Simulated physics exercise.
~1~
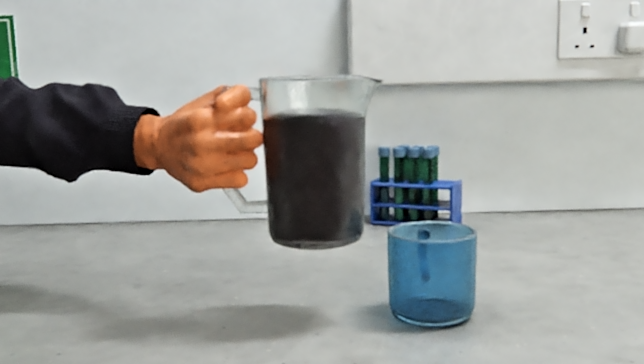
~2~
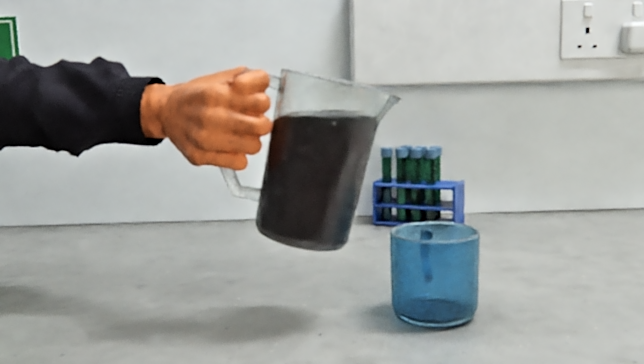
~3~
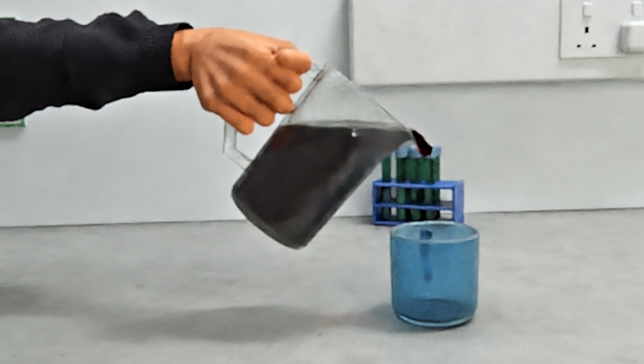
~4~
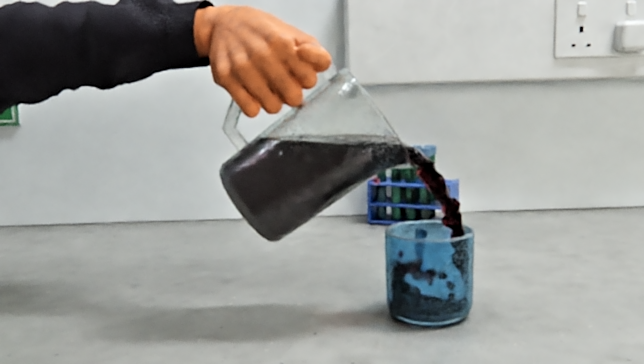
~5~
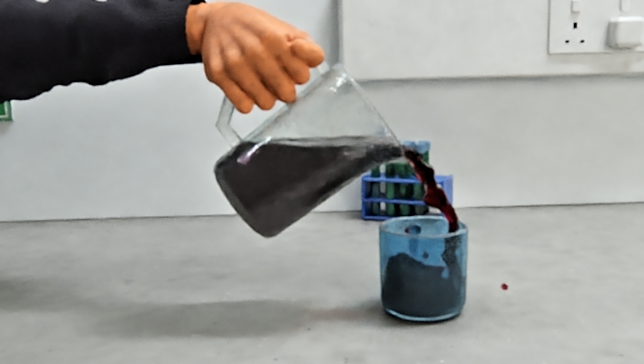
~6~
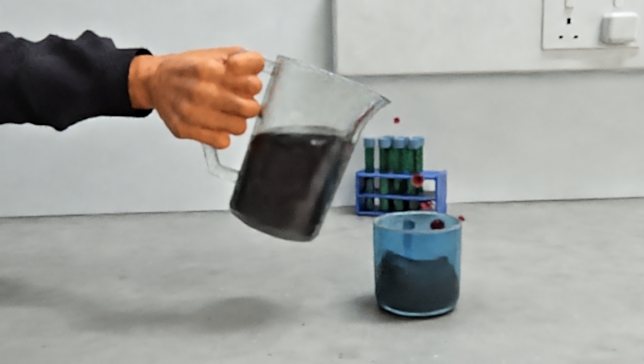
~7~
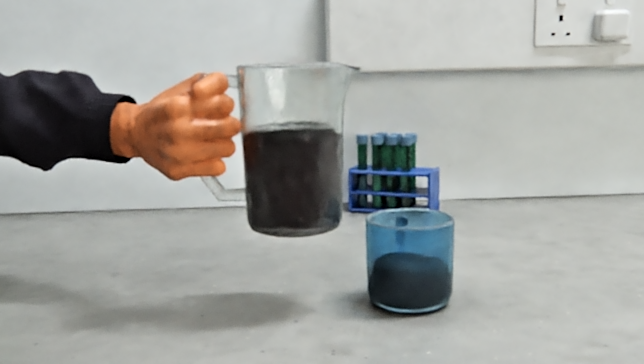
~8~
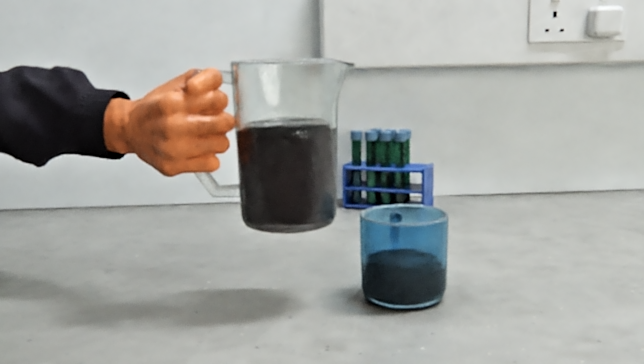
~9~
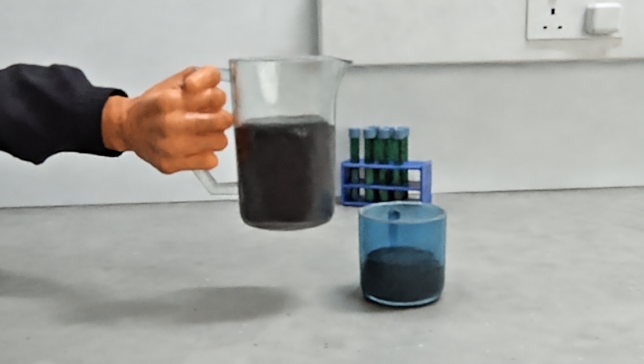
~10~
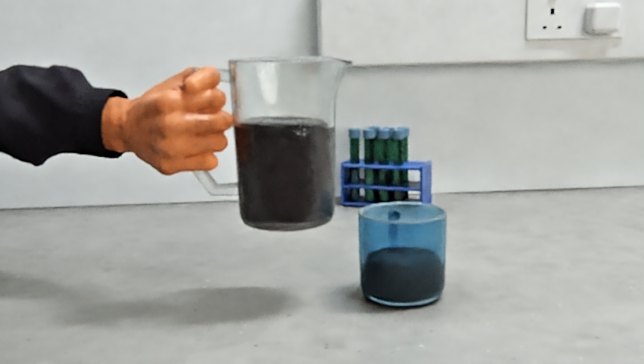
On a grey worktop by a rack of green tubes, a hand tilted a glass jug of dark liquid and poured some into an empty blue mug, splashing a few drops, then brought it level, leaving the mug roughly half full.
